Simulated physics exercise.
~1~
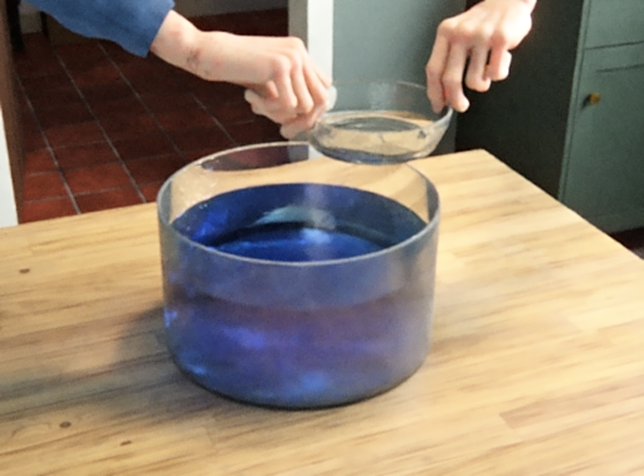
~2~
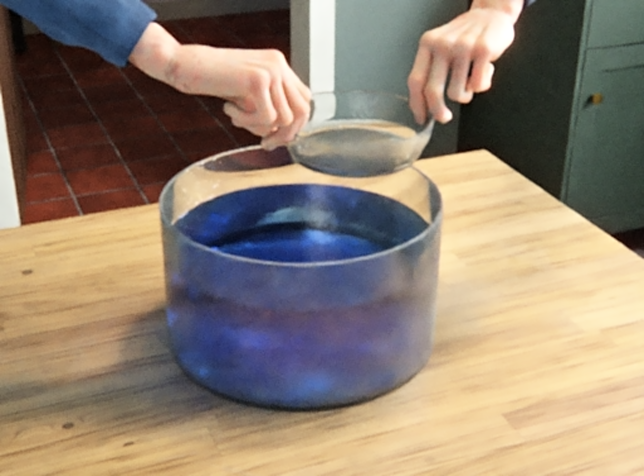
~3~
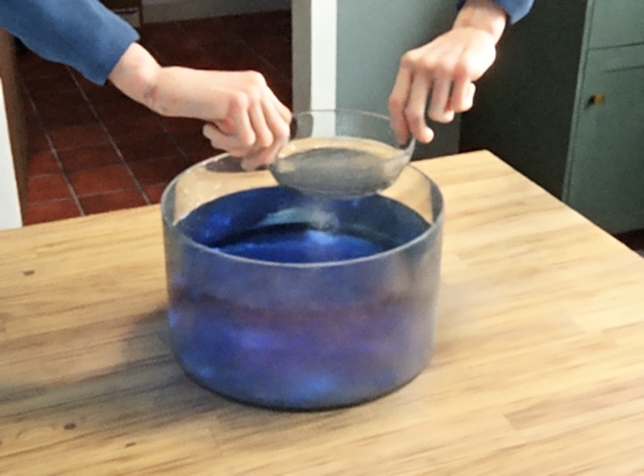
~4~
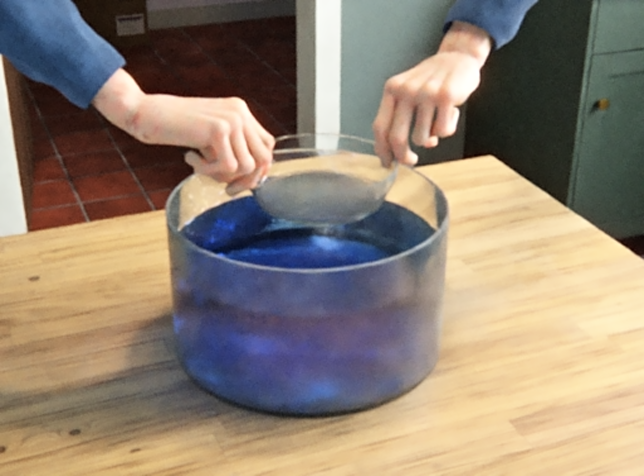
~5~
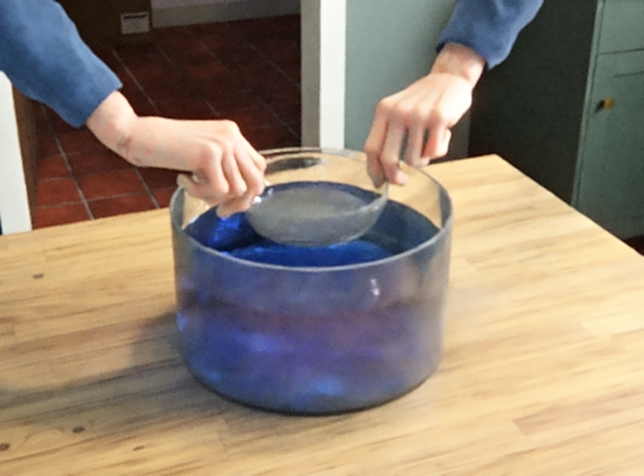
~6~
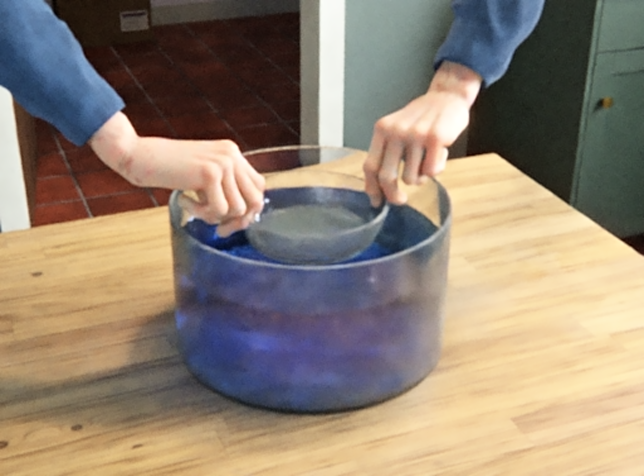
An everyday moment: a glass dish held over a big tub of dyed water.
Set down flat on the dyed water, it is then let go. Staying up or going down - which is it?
It is left on top.
Soon after, the dish dips into the dyed water.
Later, it bobs and steadies.
In the end, the dish floats with about half of its side showing.
